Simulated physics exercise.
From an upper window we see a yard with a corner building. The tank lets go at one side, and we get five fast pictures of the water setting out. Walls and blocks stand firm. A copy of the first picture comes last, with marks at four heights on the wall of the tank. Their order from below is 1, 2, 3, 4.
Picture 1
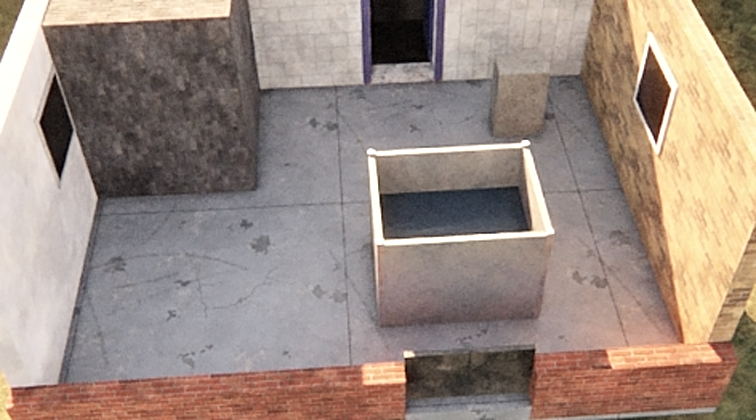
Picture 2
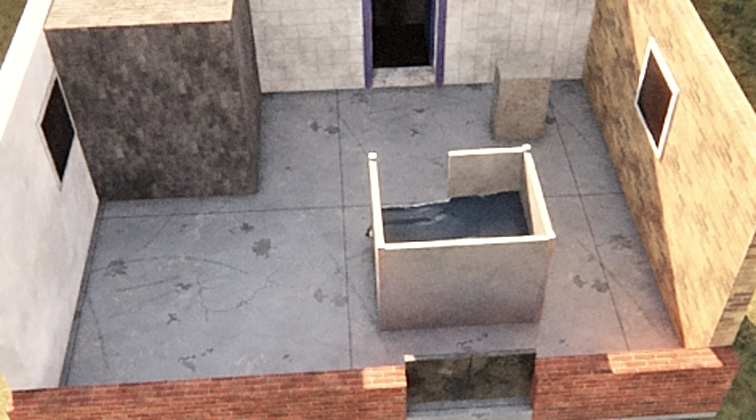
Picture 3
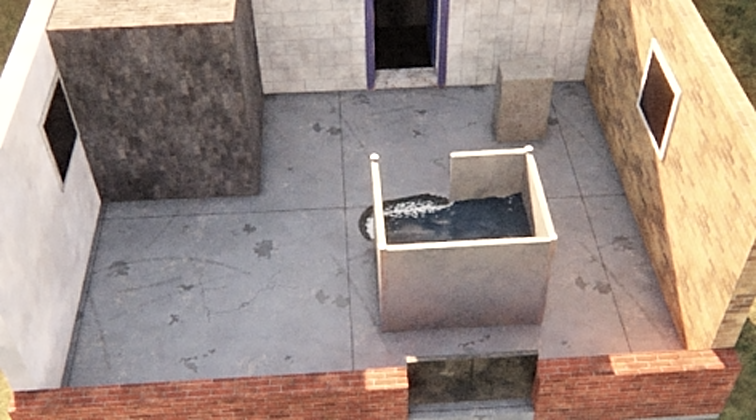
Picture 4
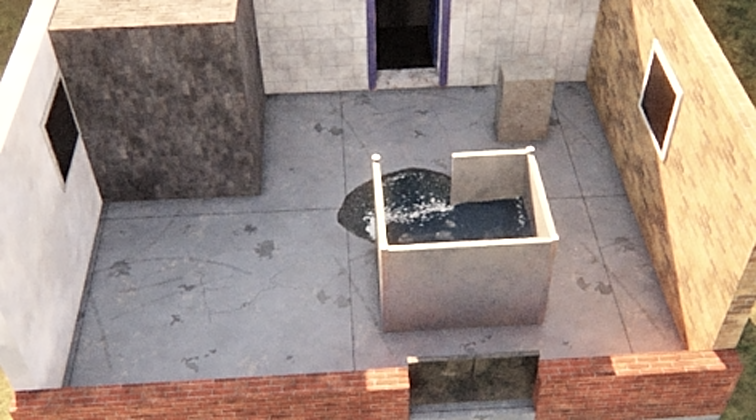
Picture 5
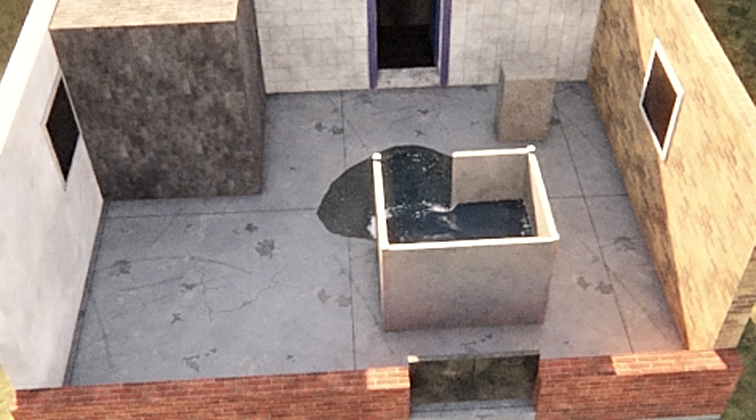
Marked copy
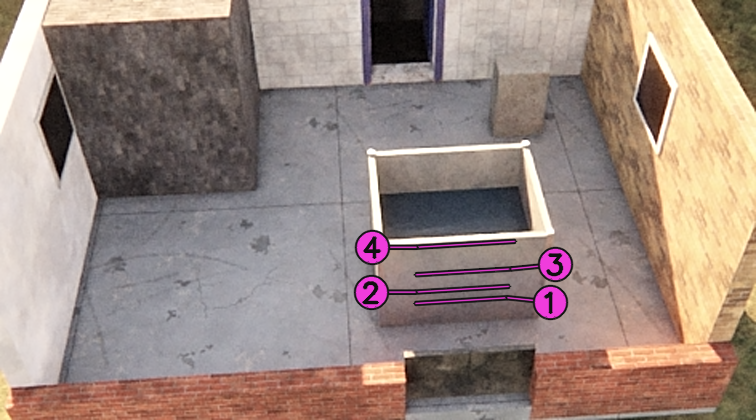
Walled yard seen from above, part of a tank's back wall disappearing and dark water spreading behind and leftward across grey paving.
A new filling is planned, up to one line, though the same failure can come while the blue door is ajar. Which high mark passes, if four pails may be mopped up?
Level 2.
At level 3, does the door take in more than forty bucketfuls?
No.
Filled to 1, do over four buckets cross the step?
No, that is safe.
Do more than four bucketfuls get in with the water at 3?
Yes.
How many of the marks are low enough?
Two of them.
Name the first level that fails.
3 it is.
On the marked copy, 1 at (461, 300); 2 at (462, 289); 3 at (463, 271); 4 at (465, 244); from the bottom up 1, 2, 3, 4.
With 1, nothing gets over.
With 2, a bucket or two gets in.
With 3, about 12 bucketfuls get in.
With 4, dozens of bucketfuls pour in.
